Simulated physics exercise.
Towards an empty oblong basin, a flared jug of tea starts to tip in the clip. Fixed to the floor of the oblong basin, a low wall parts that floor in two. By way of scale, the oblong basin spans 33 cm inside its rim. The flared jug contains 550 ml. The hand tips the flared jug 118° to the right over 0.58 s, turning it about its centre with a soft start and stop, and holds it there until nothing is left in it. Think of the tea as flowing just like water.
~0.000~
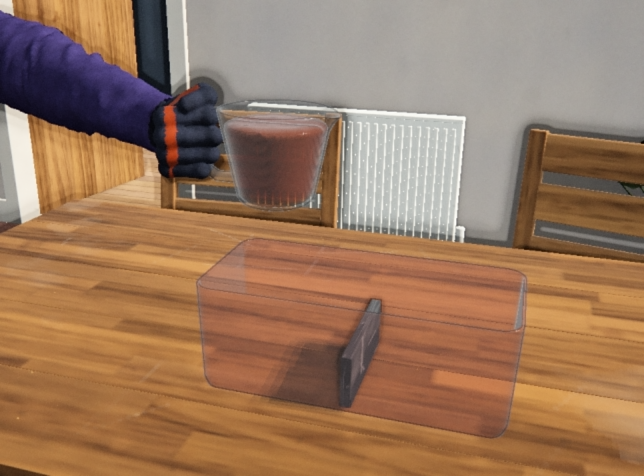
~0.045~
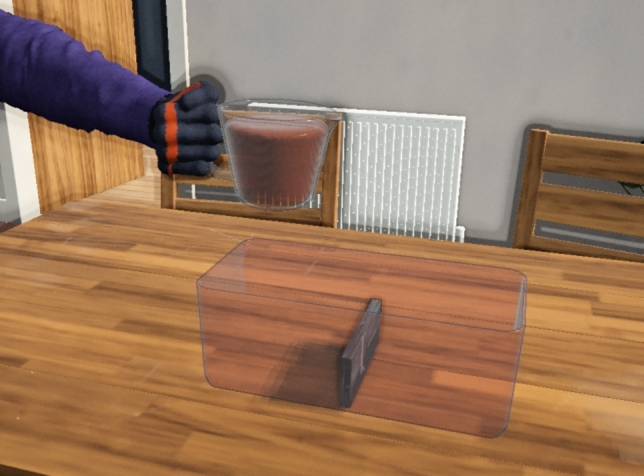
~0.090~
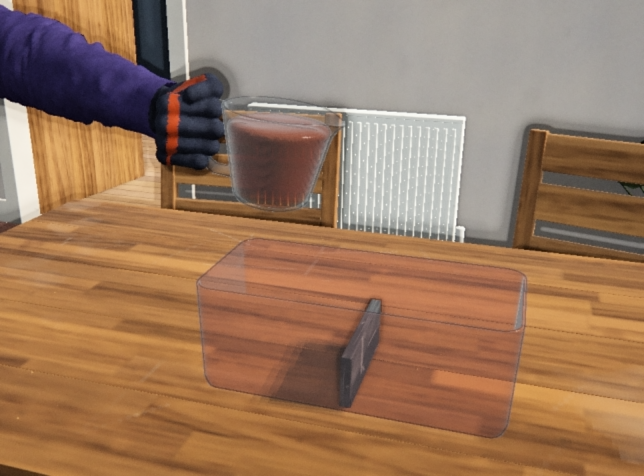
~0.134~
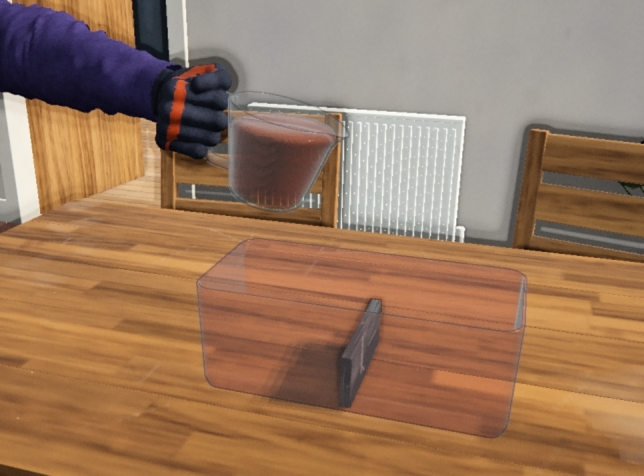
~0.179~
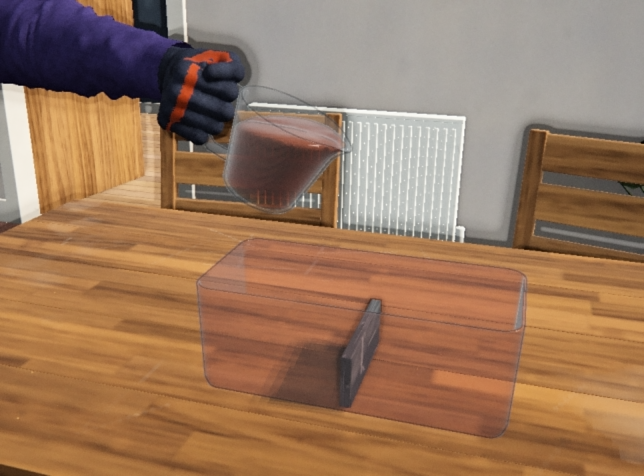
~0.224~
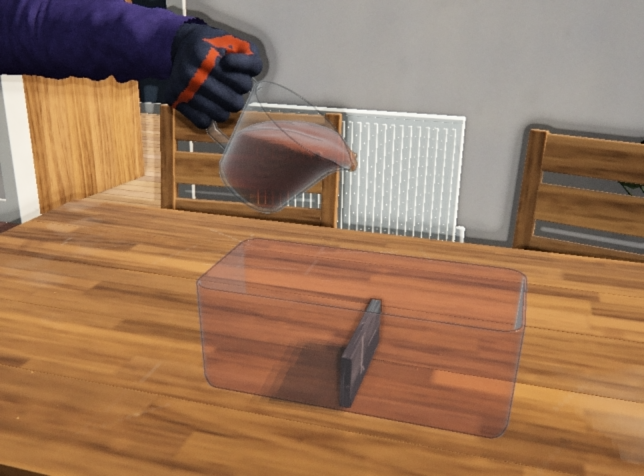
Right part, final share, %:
50 %.
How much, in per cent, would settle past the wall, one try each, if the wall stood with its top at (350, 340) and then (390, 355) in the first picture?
Result: 70 per cent, then 35 per cent.
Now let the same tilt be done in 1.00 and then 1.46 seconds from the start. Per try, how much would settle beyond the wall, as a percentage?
Near 75 in a hundred on the first go and near 80 in a hundred on the second.
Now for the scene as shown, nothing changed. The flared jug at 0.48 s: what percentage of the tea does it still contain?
Close to 24 percent of the liquid remains at that time.
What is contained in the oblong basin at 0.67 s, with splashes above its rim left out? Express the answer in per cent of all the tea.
Some 96 percent of the total.
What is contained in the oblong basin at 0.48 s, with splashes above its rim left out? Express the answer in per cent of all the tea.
The basin holds roughly 50 in a hundred parts at that moment.
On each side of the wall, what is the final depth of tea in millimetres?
I'd expect close to 12 mm on the left and close to 12 mm on the right.
After 0.48 s the tilt is 110° and 25 per cent is still to pour, 8 is left of the wall and 41 right of it.
After 0.67 s the tilt is 118° and 0 per cent is still to pour, 46 is left of the wall and 49 right of it.
After 0.87 s the tilt is 118° and 0 per cent is still to pour, 48 is left of the wall and 50 right of it.
After 1.08 s the tilt is 118° and 0 per cent is still to pour, 48 is left of the wall and 50 right of it.
In the end 48 per cent lies left of the wall, 50 right of it and 2 outside.
